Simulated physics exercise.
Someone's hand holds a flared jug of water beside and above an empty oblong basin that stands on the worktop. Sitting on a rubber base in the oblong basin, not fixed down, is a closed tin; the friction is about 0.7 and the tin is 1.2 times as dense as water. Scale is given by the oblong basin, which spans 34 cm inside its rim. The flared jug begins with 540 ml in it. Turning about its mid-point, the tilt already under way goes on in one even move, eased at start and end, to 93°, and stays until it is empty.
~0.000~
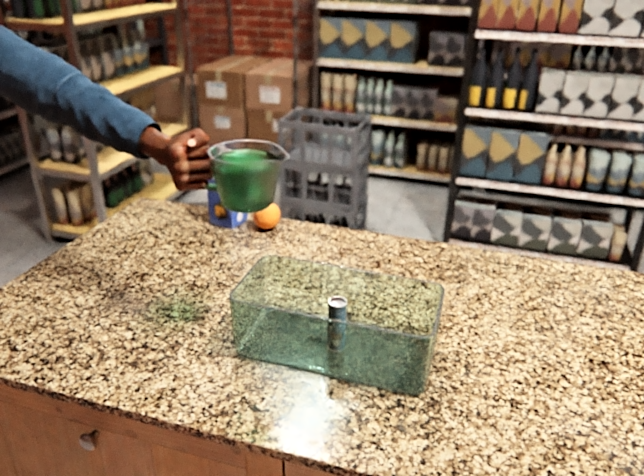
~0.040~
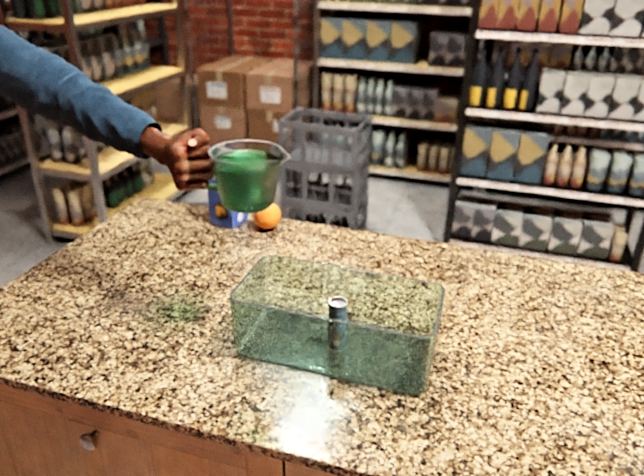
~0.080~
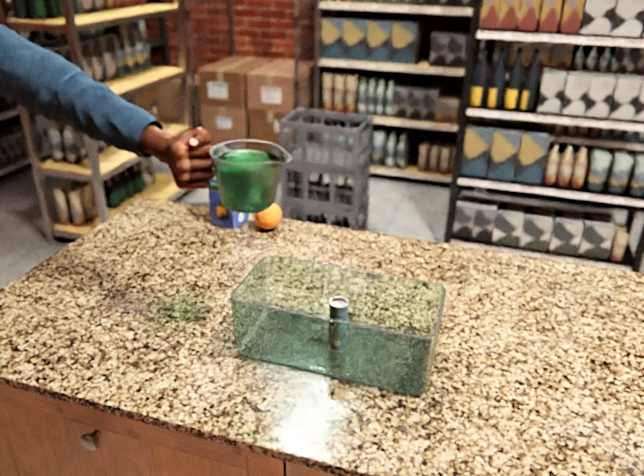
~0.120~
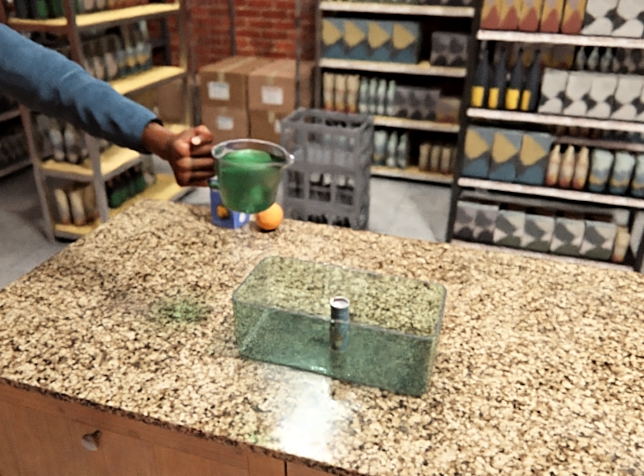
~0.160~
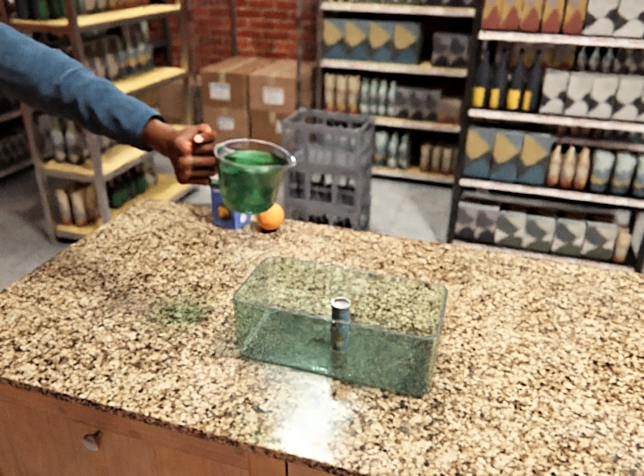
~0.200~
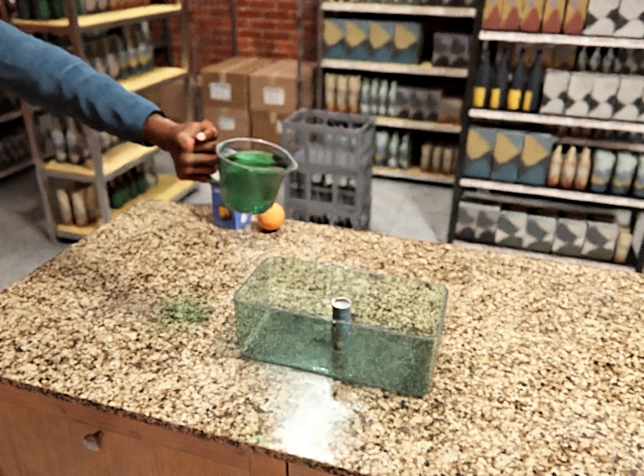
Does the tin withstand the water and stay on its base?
No. It pitches over.
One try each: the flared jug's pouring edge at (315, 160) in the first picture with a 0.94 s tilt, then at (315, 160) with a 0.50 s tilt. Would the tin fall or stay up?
Try 1: Still standing; try 2: Still standing.
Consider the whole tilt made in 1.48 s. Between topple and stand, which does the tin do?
The tin remains upright.
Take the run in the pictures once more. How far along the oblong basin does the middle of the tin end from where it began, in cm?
All told, the tin's centre has moved close to 8.5 cm.
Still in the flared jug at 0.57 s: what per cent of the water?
Around 68 percent.
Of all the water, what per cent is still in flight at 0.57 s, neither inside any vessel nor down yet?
Around 26 in a hundred.
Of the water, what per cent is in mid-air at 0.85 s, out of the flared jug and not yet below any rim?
About 24 percent.
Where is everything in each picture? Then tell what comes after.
The first frame shows tilt 0°; pouring edge (289, 158); surface from (218, 155) to (280, 163); the oblong basin's rim runs from (246, 276) to (439, 311); the tin's top is at (338, 304).
The second frame shows tilt 0°; pouring edge (289, 158); surface from (218, 155) to (280, 163).
The third frame shows tilt 2°; pouring edge (291, 159); surface from (220, 155) to (281, 164).
The fourth frame shows tilt 4°; pouring edge (293, 162); surface from (221, 155) to (283, 165).
The fifth frame shows tilt 6°; pouring edge (295, 164); surface from (223, 156) to (285, 166).
The sixth frame shows tilt 10°; pouring edge (297, 168); surface from (225, 156) to (289, 166).
By 0.57 s the tilt is 62° and 69 per cent is still to pour; the tin stands where it began.
By 0.85 s the tilt is 91° and 16 per cent is still to pour; the tin stands where it began.
By 1.13 s the tilt is 93° and 1 per cent is still to pour; the tin lies on its side.
By 1.44 s the tilt is 93° and 0 per cent is still to pour; the tin lies on its side.
At rest the tin lies on its side.
